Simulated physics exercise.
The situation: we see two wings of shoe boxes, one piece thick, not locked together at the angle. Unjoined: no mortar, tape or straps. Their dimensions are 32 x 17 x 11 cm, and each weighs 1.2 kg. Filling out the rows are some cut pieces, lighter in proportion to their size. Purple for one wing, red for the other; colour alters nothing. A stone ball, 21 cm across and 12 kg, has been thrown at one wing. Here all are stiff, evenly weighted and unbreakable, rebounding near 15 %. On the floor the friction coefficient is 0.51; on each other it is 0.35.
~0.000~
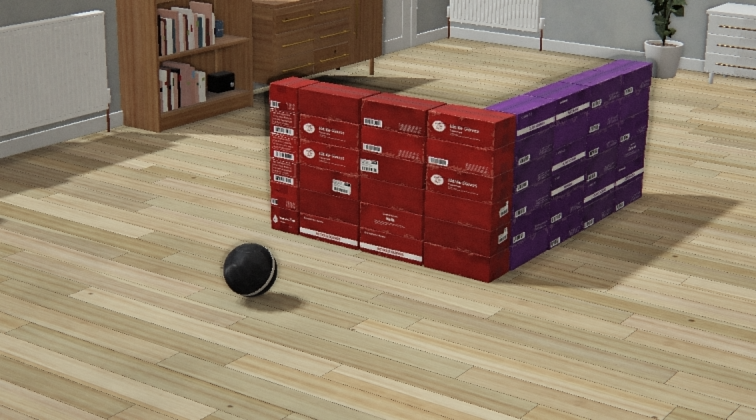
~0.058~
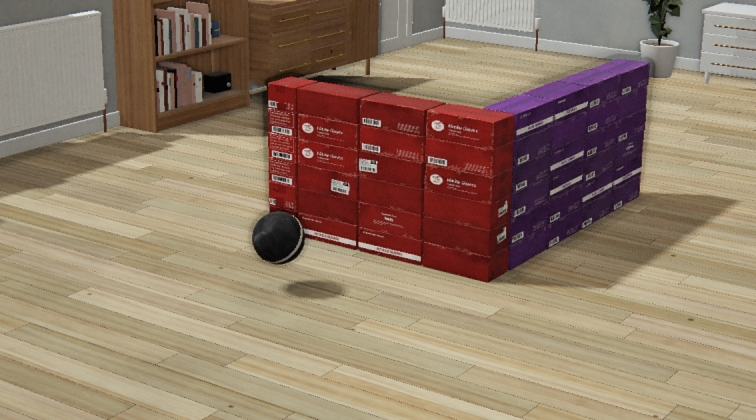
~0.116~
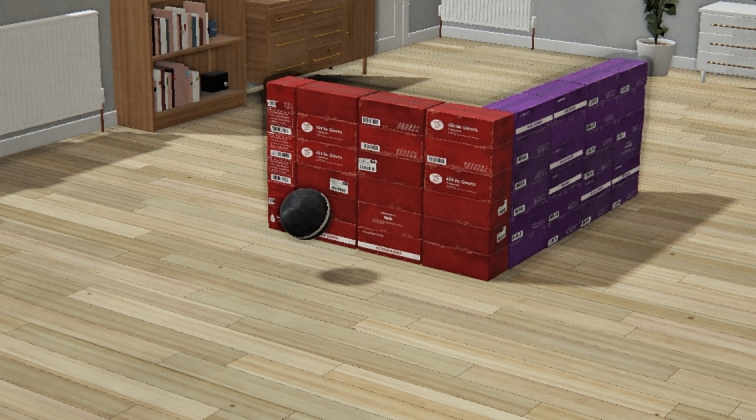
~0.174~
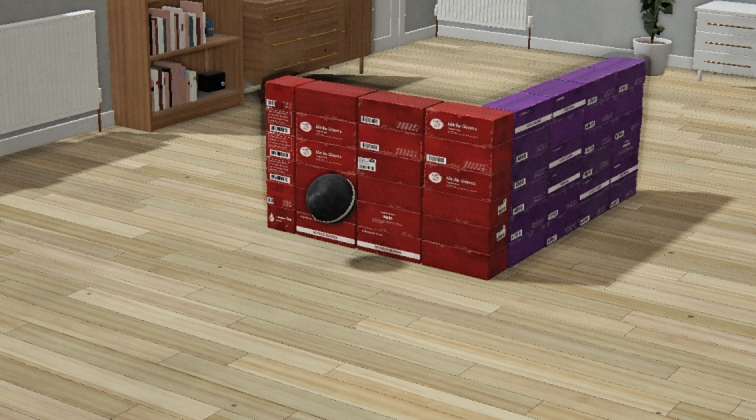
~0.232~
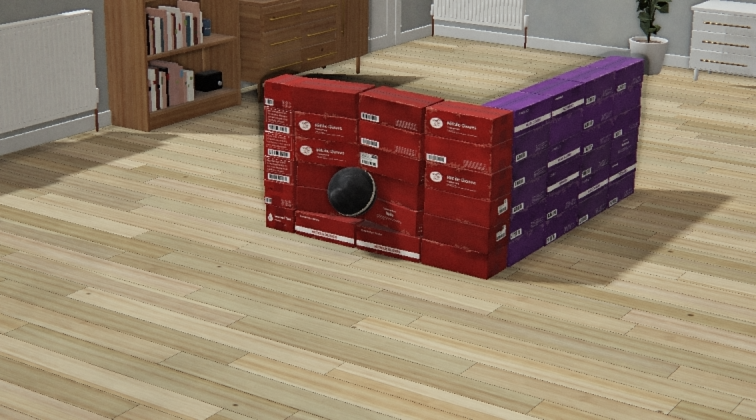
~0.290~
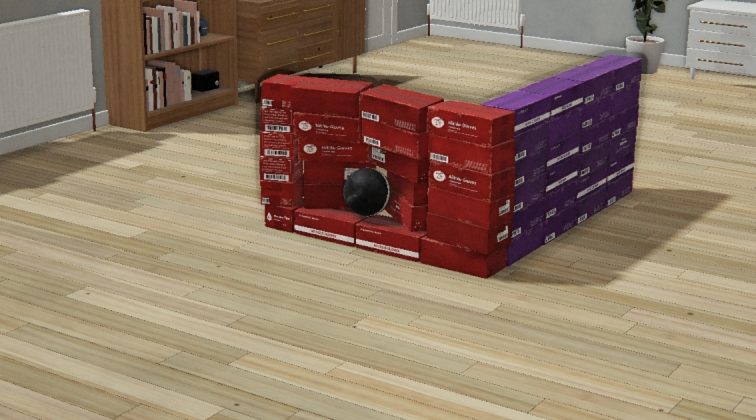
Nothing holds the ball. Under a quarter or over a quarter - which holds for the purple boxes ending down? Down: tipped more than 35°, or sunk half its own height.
It comes to under a quarter of the lot.
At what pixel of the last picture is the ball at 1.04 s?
Around (495, 164).
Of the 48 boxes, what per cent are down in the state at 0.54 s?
By then, 15 per cent.
By 0.54 s, ball still moving; none of the 24 purple boxes down (7 of 48 in all colours); top purple box unmoved; top red box tilted 36°, 7 cm lower.
By 1.04 s, ball still moving; none of the 24 purple boxes down (8 of 48 in all colours); top purple box unmoved; top red box on its side.
When it is over (2.0 s), ball rolling away; none of the 24 purple boxes down (14 of 48 in all colours); top purple box unmoved; top red box on its side. That is 0 per cent. In pixels of the last frame, middles, top purple box near (515, 113), top red box near (385, 226).
